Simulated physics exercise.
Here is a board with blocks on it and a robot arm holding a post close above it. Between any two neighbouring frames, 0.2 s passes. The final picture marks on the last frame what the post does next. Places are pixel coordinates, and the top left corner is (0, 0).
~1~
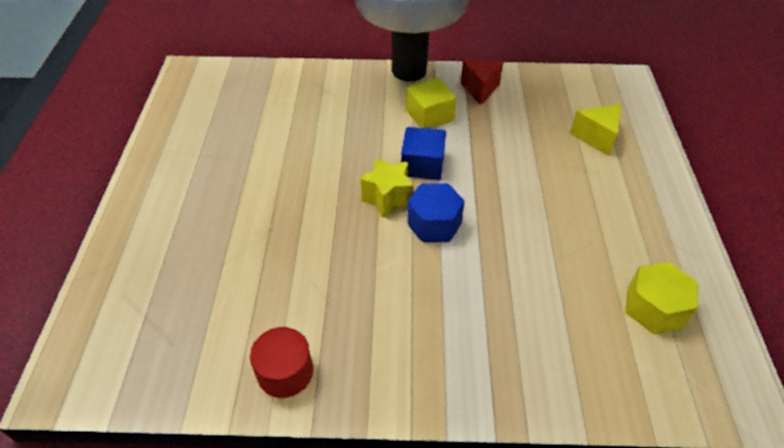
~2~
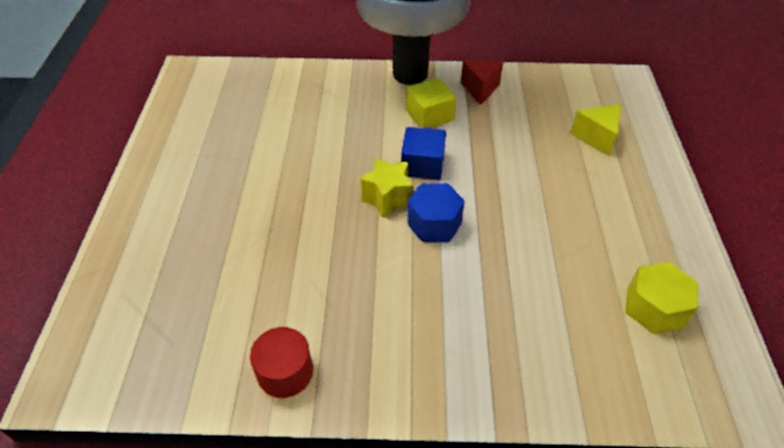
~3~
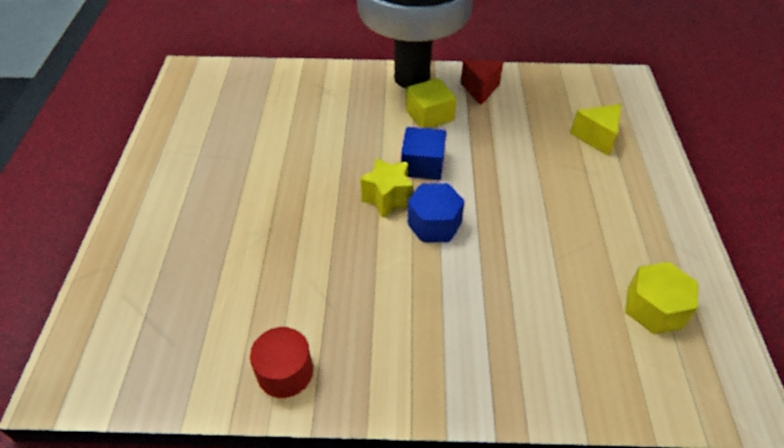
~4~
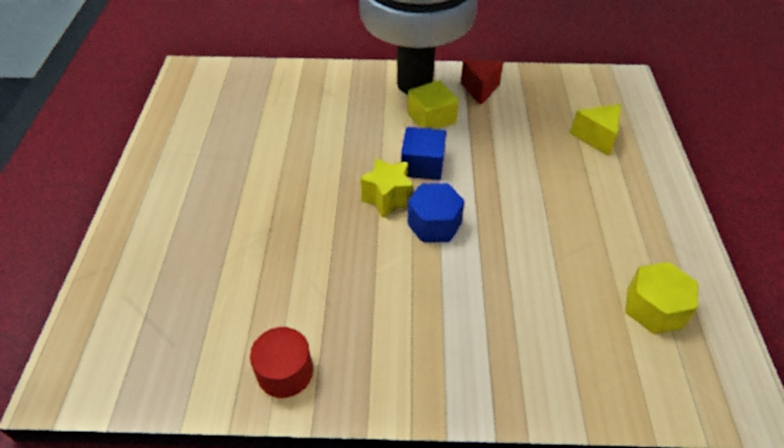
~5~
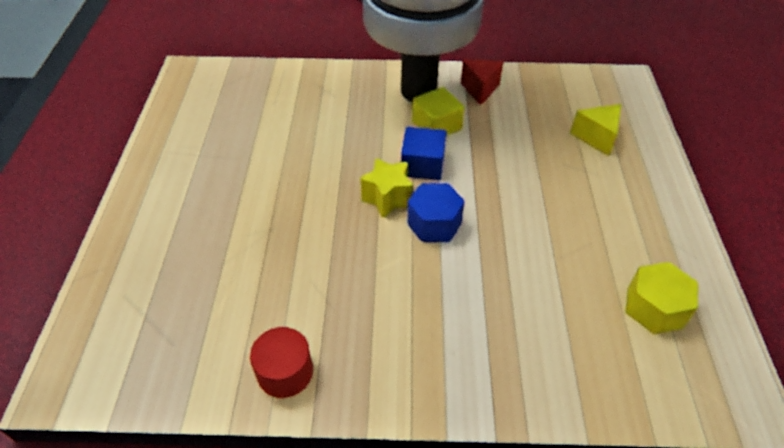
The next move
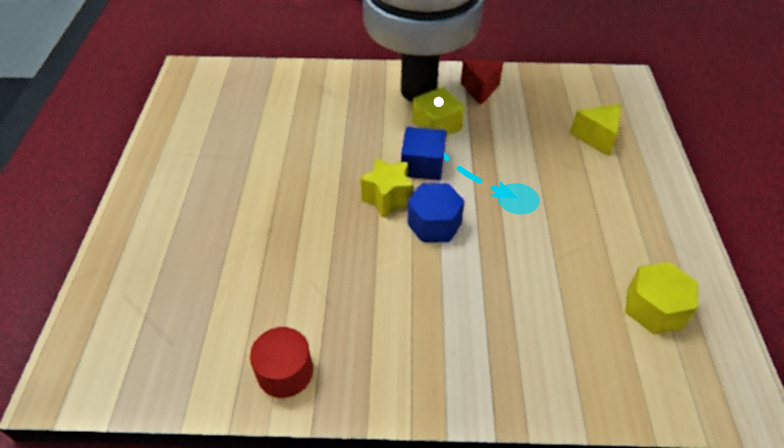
A robot arm holds a dark post over the far edge of a pale striped wooden board on a red surface, seen from above at an angle by a still camera. Yellow and blue blocks cluster below it, with a red block beside them, two yellow blocks at right and a red round one near the front. The post edges nearer and slightly right, nudging the yellow square block the same way.
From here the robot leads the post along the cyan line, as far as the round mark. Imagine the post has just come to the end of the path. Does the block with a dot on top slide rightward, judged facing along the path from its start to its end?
The answer is no.
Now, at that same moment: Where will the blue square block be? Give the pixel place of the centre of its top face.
The blue square block ends near (427, 162).
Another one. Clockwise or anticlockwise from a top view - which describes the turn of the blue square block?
From above, the blue square block will be seen to turn clockwise.
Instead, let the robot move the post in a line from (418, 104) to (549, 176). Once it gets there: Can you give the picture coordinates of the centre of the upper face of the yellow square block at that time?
It should be at about (479, 146).
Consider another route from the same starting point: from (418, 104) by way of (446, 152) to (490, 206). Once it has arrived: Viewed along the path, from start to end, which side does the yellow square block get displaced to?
It is pushed towards the left-hand side.
Path on the board, from (418, 104) via (431, 139) and (465, 173), ending at (518, 199); the dot is on the yellow square block.
What follows on the original path. One third of the way, post at (432, 128); blue square block at (424, 143); yellow square block at (471, 128), turned 25° anticlockwise.
Two thirds of the way, post at (468, 162); yellow star-shaped block at (384, 179); blue square block at (427, 162), turned 45° clockwise; yellow square block at (511, 145), turned 85° anticlockwise.
At the end, post at (521, 187); yellow star-shaped block at (384, 179); blue square block at (427, 162), turned 45° clockwise; blue hexagonal block in place; yellow square block at (529, 145), turned 110° anticlockwise.
